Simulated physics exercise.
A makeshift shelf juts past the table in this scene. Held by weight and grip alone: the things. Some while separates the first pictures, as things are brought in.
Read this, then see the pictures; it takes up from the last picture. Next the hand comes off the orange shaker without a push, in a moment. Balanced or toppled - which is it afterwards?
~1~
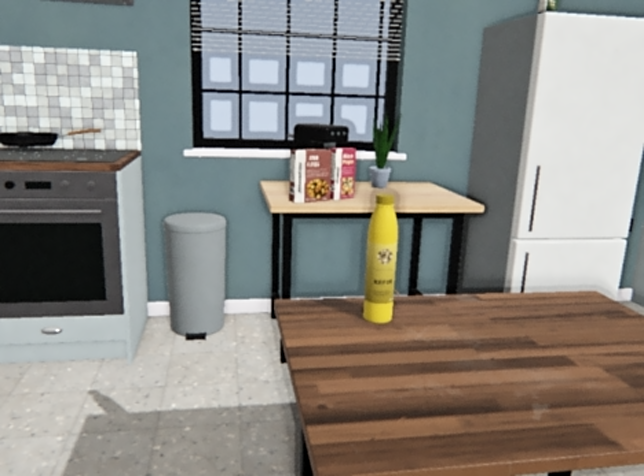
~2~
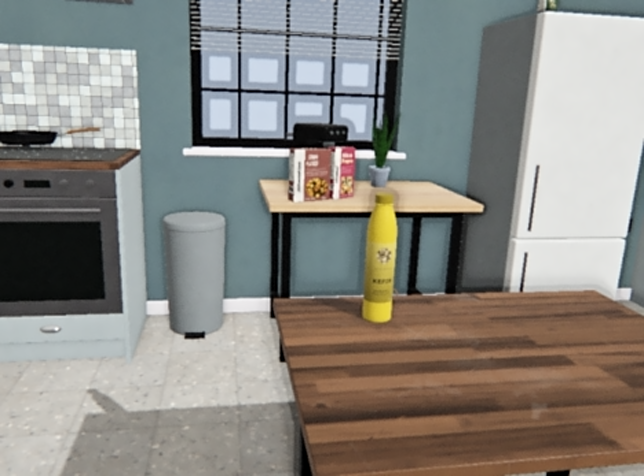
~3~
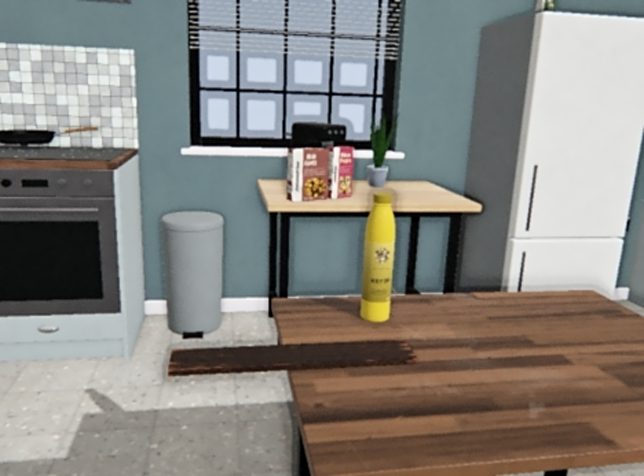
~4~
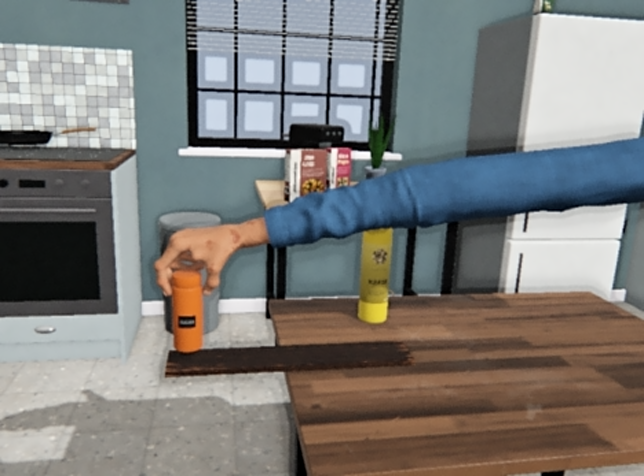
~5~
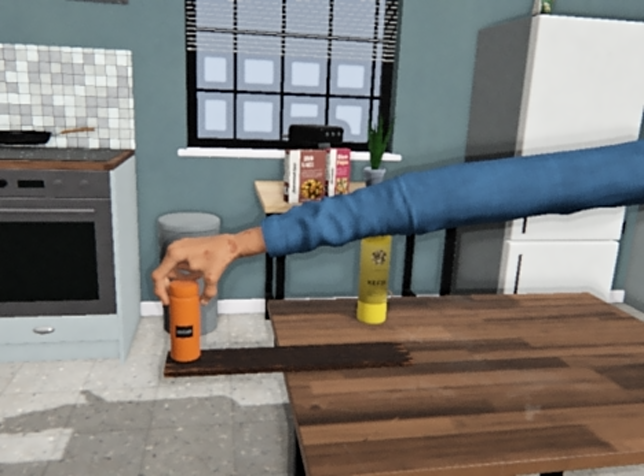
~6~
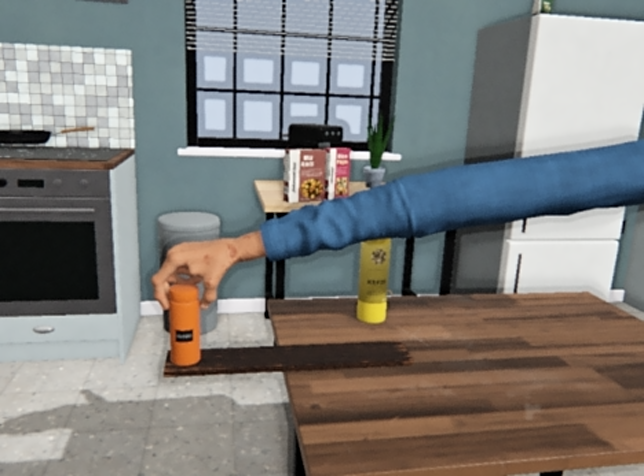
Toppled.
Then, 0.50 s after the last picture, orange shaker now down on the floor or falling; black board tipped 65° from how it was.
Then, 0.70 s after the last picture, black board now down on the floor or falling.
Then, 0.90 s after the last picture, things are still on the move.
By the end, down on the floor or falling, black board and orange shaker; yellow bottle in place. The board tips off the edge.
